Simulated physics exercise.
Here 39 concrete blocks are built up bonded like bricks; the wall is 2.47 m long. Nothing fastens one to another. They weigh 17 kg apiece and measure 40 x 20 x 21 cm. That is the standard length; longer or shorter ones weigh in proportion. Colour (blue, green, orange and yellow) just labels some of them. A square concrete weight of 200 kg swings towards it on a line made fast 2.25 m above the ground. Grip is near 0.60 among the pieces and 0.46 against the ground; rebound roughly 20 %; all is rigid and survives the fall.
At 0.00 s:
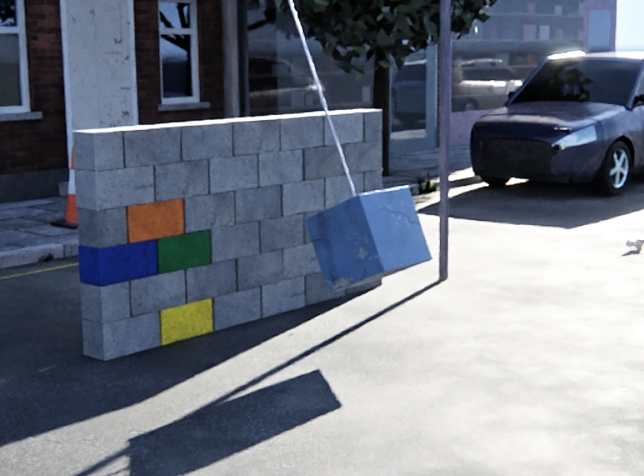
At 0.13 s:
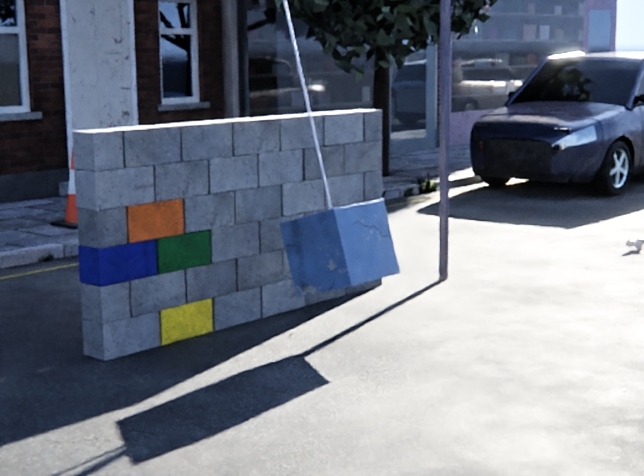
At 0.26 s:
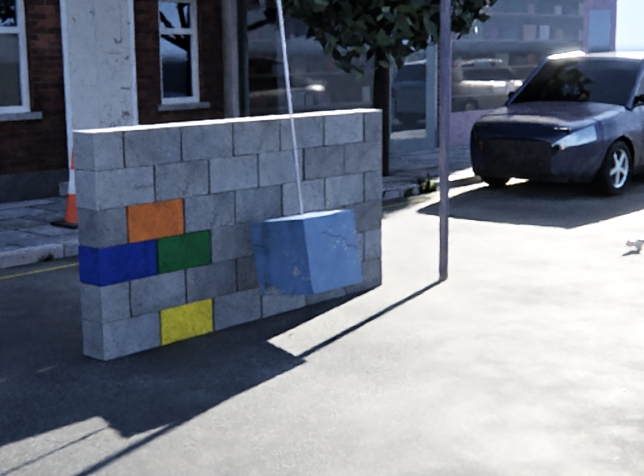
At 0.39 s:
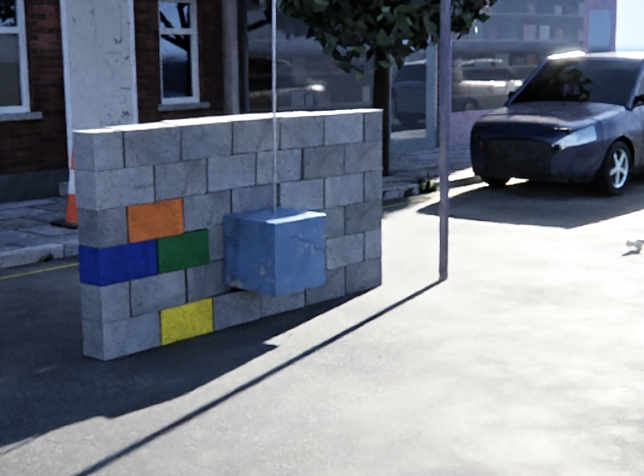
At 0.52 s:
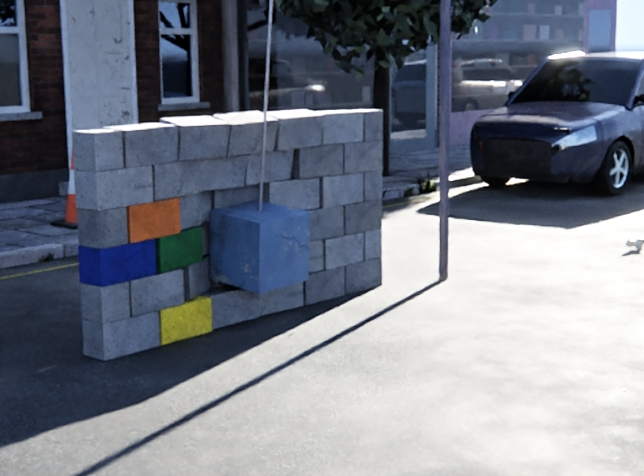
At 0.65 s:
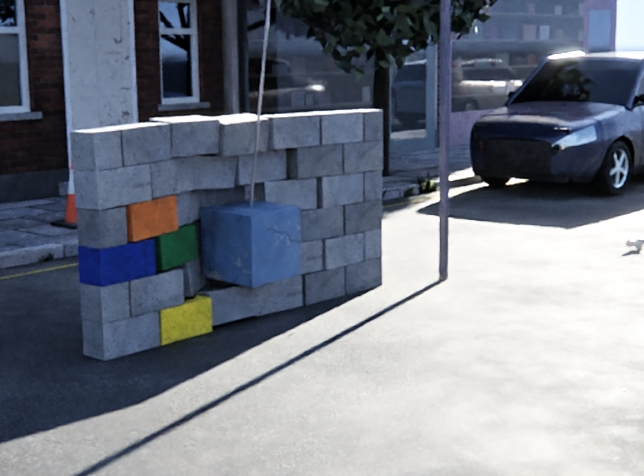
A grey concrete block wall stands on a sunlit street, seen from a fixed view slightly above, with orange, blue, green and yellow blocks towards its left end. A dark car is parked at right behind a thin pole, and brick buildings rise behind. A blue cube hanging on a line swings leftward into the wall's middle, pushing blocks backward and opening gaps around it.
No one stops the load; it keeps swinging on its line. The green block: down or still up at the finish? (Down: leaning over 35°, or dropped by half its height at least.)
That block comes down.
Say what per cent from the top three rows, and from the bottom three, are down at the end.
From the top 80, from the bottom 30 per cent.
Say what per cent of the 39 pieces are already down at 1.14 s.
At that moment 10 per cent.
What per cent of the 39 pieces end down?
Near 50 per cent.
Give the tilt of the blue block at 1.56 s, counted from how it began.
Some 0°.
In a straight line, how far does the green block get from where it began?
Some 60 cm.
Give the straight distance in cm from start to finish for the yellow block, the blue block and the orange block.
About: Yellow 0, blue 0, orange 90.
After 1.14 s, line 7° past plumb; 3 of the 39 blocks down; green block leaning 27°; orange block leaning 27°.
After 1.56 s, line plumb; 20 of the 39 blocks down; green block on its side; orange block leaning 65°, 54 cm lower.
At rest (3.1 s), line 5° past plumb; 20 of the 39 blocks down; green block on its side; orange block on its side; blue block unmoved. As the last picture would show them, middles, green block near (111, 315), orange block near (52, 333).
